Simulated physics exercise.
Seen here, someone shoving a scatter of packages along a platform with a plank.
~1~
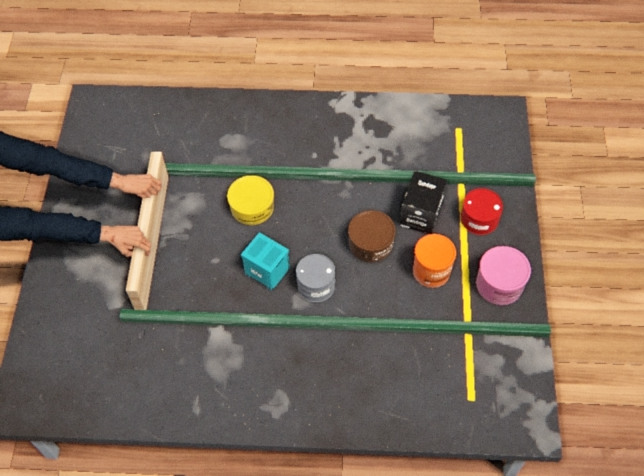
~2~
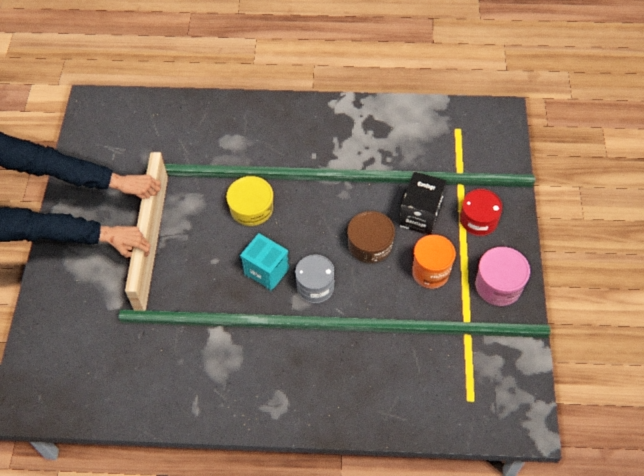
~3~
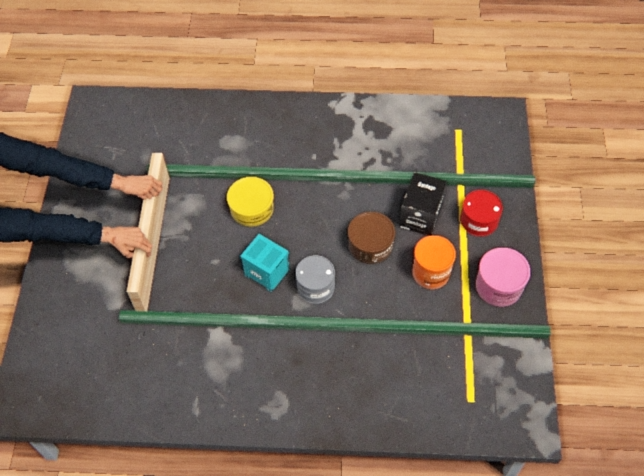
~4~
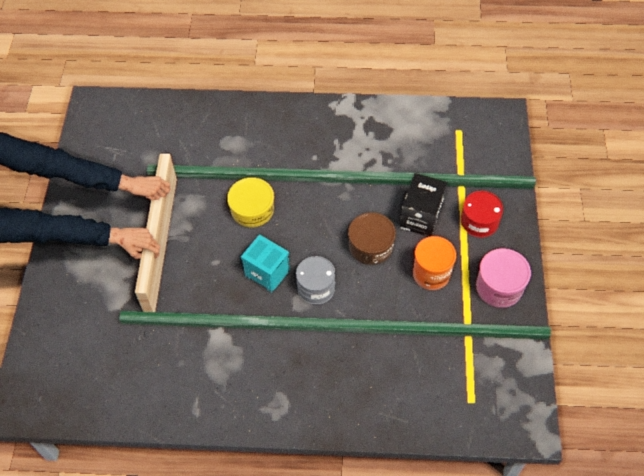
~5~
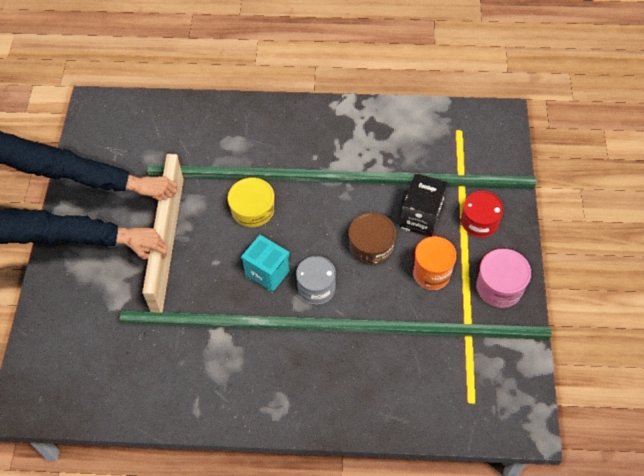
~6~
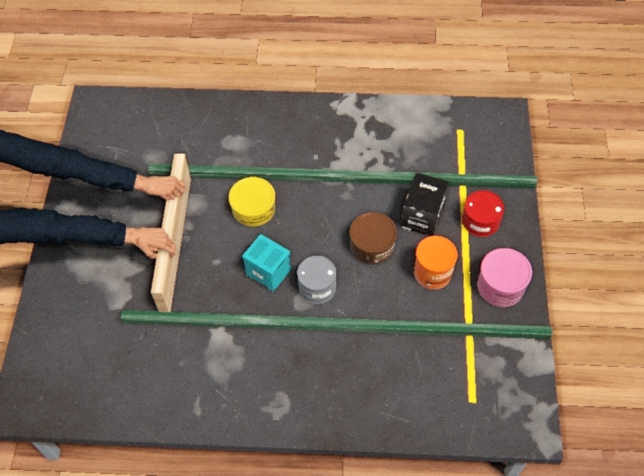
On a dark, stained platform set over a wooden floor, two hands hold a wooden plank upright between green rails, left of scattered round and boxy packages. The plank rests at first, then the hands push it slightly right, still short of the yellow container, while the packages stay practically still.
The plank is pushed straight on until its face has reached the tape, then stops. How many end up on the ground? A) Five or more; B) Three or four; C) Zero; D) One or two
Option D: One or two.
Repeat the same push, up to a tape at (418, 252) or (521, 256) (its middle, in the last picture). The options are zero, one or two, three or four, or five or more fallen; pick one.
For the first place I'd say not one, and for the second more than four.
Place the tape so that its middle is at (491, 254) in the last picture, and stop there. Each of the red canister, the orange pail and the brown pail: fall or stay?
Per object: Red canister goes, orange pail goes, brown pail stays.
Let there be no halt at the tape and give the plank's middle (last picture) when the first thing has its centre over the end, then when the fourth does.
Near (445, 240) first, near (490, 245) second.
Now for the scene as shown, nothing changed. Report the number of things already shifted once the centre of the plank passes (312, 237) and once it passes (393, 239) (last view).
I count 3 first and 7 after.
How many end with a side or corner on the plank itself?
Number in contact with it: 4.
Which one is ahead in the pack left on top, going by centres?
The black box, that one.
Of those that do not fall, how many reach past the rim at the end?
That adds up to 1.
Soon after, none off yet; pink pail at rest near (504, 278); red canister at rest near (483, 214); orange pail at rest near (435, 264).
After that, none off yet; pink pail at rest near (504, 278); red canister at rest near (483, 214); orange pail moving near (438, 265).
In the end, the number that fall off is one or two; gone, red canister and pink pail.
